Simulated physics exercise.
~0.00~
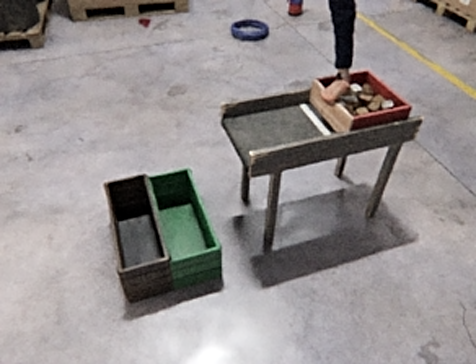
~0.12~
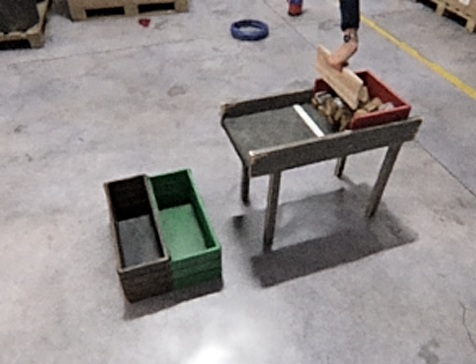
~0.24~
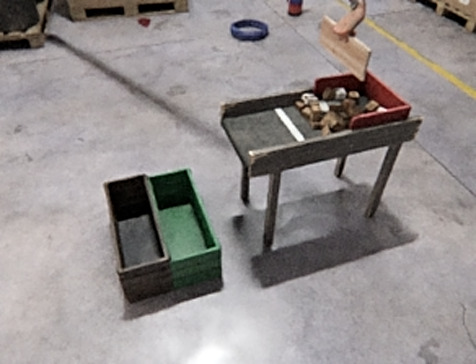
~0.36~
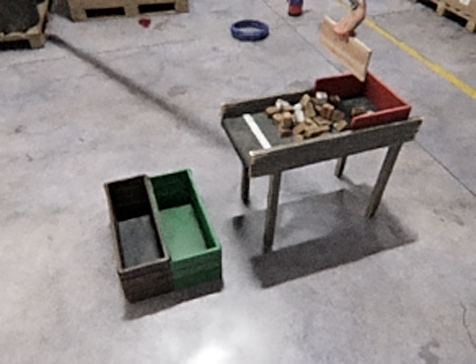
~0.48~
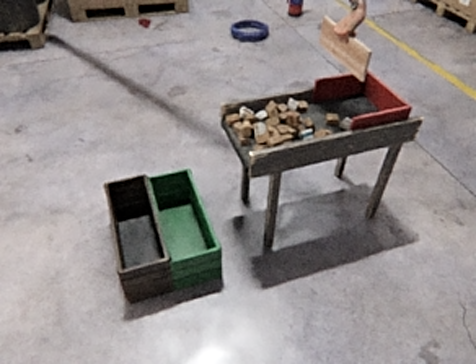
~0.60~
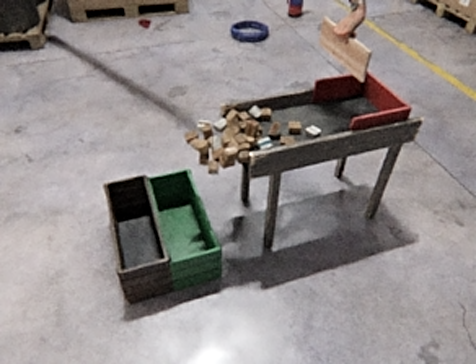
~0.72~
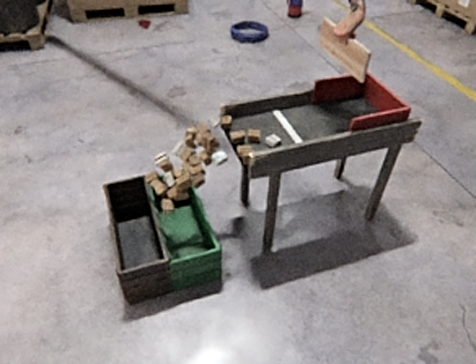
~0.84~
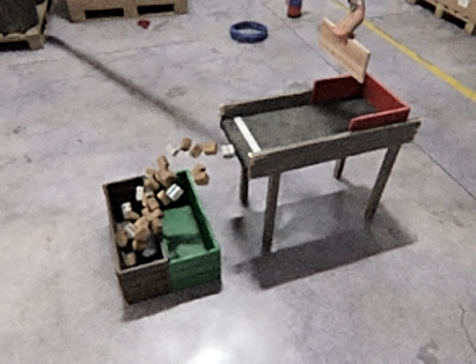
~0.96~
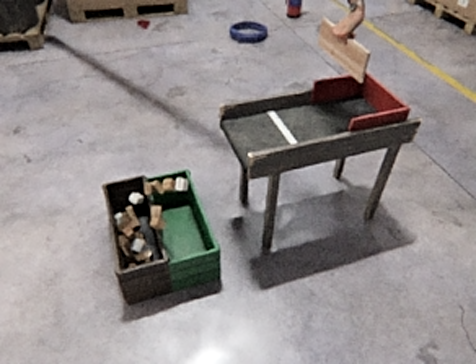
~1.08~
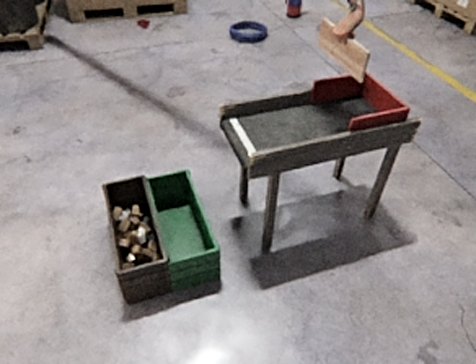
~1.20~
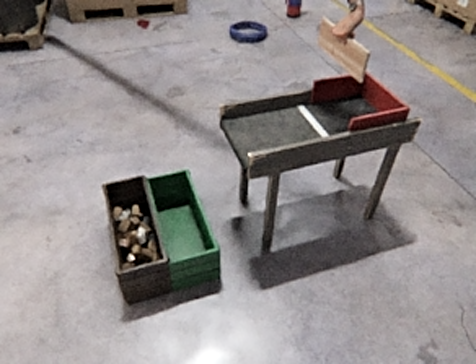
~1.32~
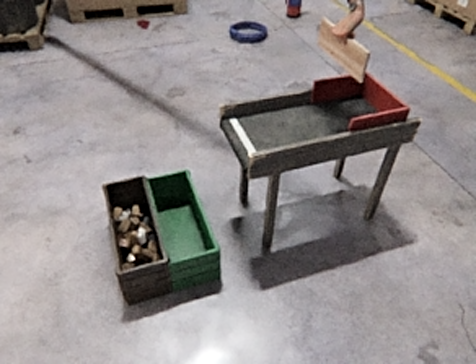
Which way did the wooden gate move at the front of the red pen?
The gate moved up, lifted by a hand, and was then held there above the belt.
Small blocks heaped in a red pen slid left along a dark belt after a hand lifted a wooden gate, then tumbled off the end and flew over the green tub, all landing in the black tote beyond it.
